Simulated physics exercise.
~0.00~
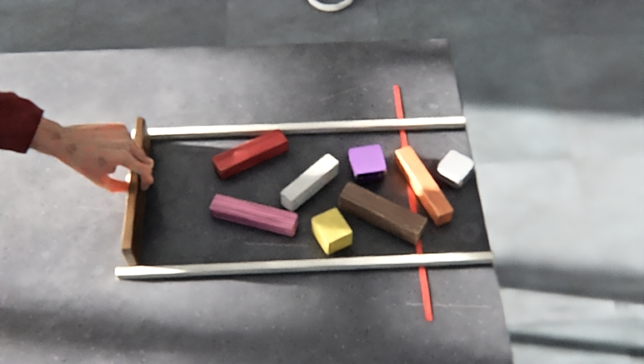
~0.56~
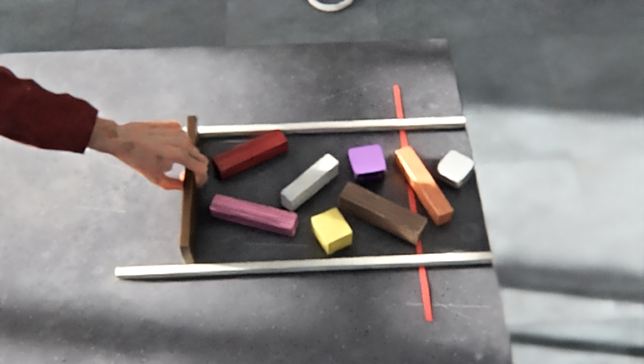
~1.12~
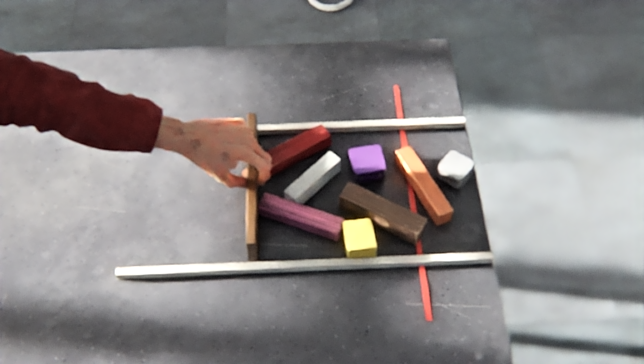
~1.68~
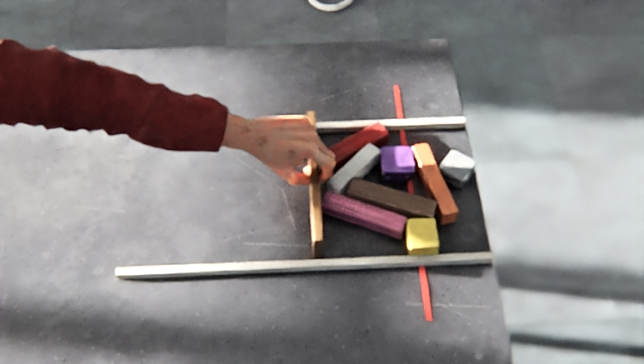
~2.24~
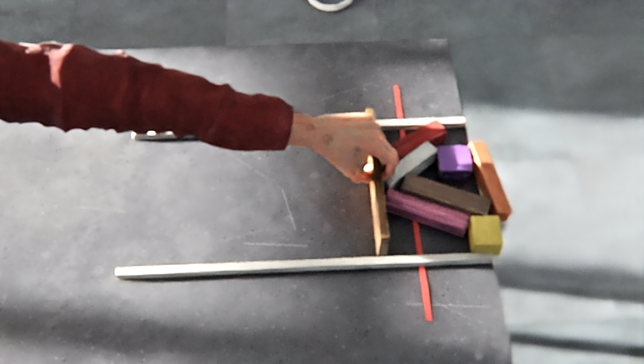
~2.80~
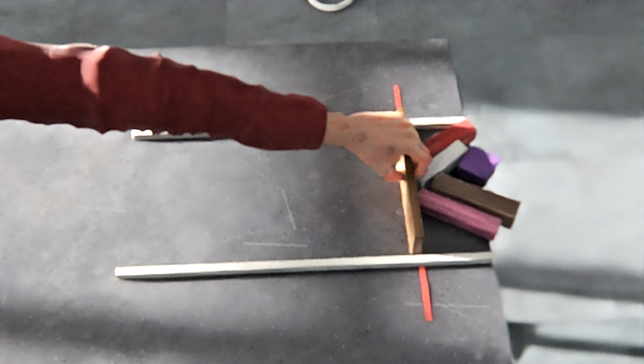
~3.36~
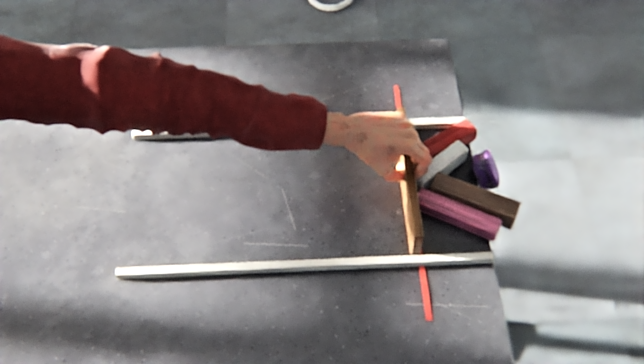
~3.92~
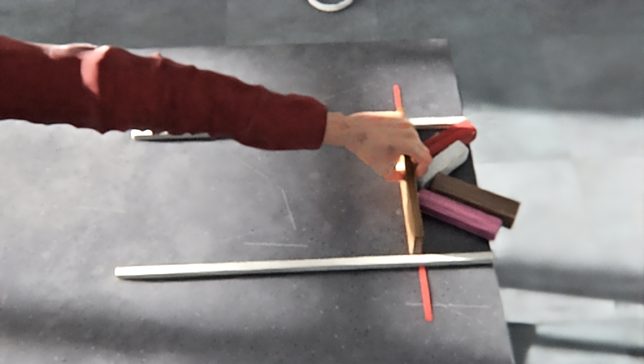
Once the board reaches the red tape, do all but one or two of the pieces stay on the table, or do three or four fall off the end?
Three or four fall off the end. The yellow, orange, purple and small pale pieces all go over, while the red, pink, brown and whitish sticks stay on.
